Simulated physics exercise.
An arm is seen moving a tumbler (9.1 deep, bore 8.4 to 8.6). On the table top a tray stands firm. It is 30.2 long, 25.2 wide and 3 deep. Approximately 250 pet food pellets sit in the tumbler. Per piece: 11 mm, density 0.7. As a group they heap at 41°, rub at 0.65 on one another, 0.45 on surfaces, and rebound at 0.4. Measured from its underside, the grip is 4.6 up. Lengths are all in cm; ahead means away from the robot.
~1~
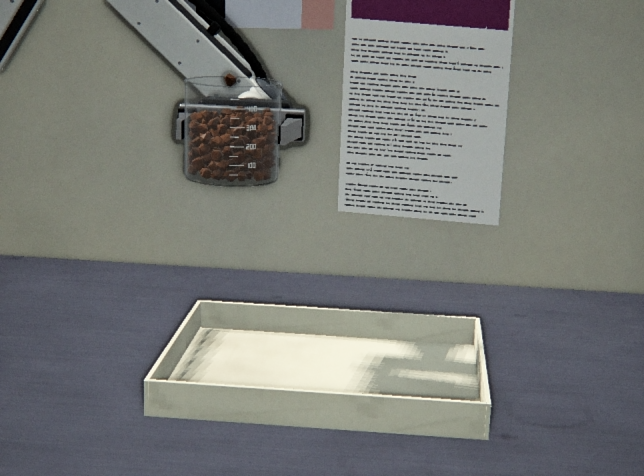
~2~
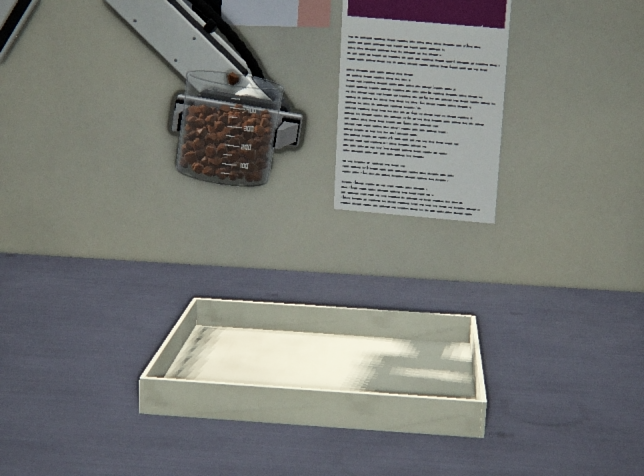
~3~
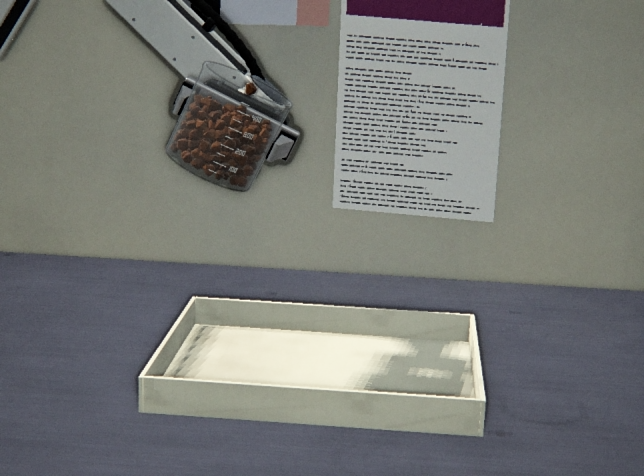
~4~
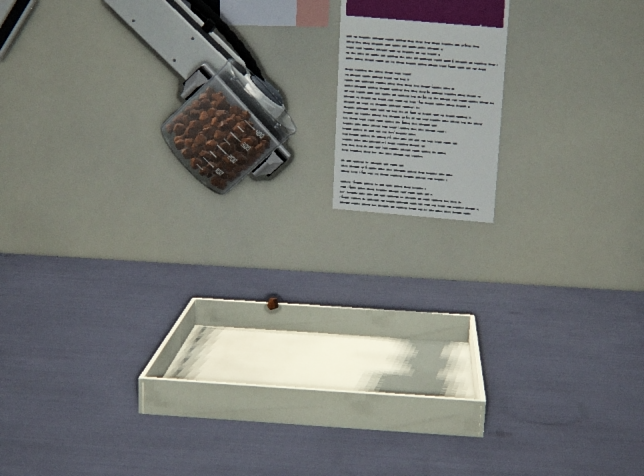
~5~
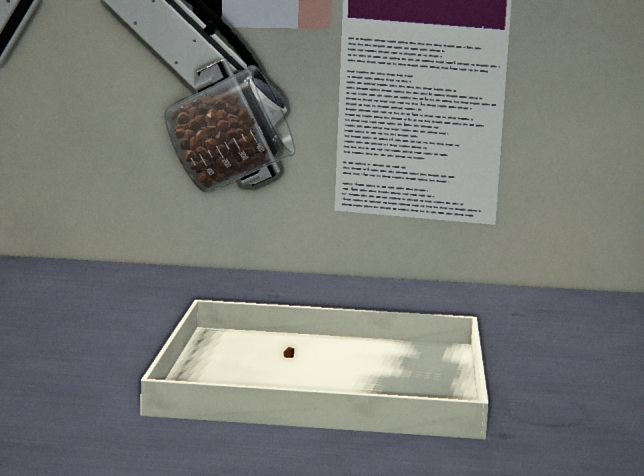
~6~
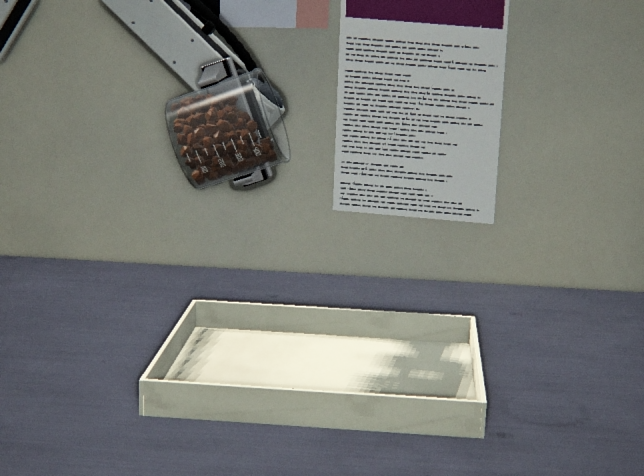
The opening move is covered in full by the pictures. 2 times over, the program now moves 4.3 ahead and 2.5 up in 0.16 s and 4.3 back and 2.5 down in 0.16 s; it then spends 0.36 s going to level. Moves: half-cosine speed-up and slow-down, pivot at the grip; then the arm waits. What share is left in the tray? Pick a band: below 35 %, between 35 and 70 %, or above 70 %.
The share falls below 35 %.
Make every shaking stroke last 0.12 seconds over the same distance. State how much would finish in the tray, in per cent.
Estimate: Close to 60 percent.
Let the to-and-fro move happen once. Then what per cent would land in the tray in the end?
Then roughly 15 percent.
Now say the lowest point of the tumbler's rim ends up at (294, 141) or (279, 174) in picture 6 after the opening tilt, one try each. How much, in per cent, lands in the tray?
10 % and 65 %.
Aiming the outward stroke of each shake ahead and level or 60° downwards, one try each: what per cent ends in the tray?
I'd say close to 15 percent for the first and close to 0 percent for the second.
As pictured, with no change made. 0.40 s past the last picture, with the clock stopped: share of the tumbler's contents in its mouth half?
About 40 percent.
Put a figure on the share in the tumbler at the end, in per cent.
About 75 percent.
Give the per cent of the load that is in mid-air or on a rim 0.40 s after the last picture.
2 %.
Then, 0.40 s after the last picture, tilted 69° forward, highest piece 27 above the table; 221 in the tumbler, 25 in the tray, 6 in flight or on a rim.
Then, 0.80 s after the last picture, tilted 40° forward, highest piece 26 above the table; 190 in the tumbler, 62 in the tray.
Then, 1.20 s after the last picture, level, highest piece 27 above the table; 189 in the tumbler, 63 in the tray.
Then, 2.25 s after the last picture, level, highest piece 27 above the table; 189 in the tumbler, 63 in the tray.
Final count, 189 in the tumbler, 63 in the tray. That is 25 % in the tray.
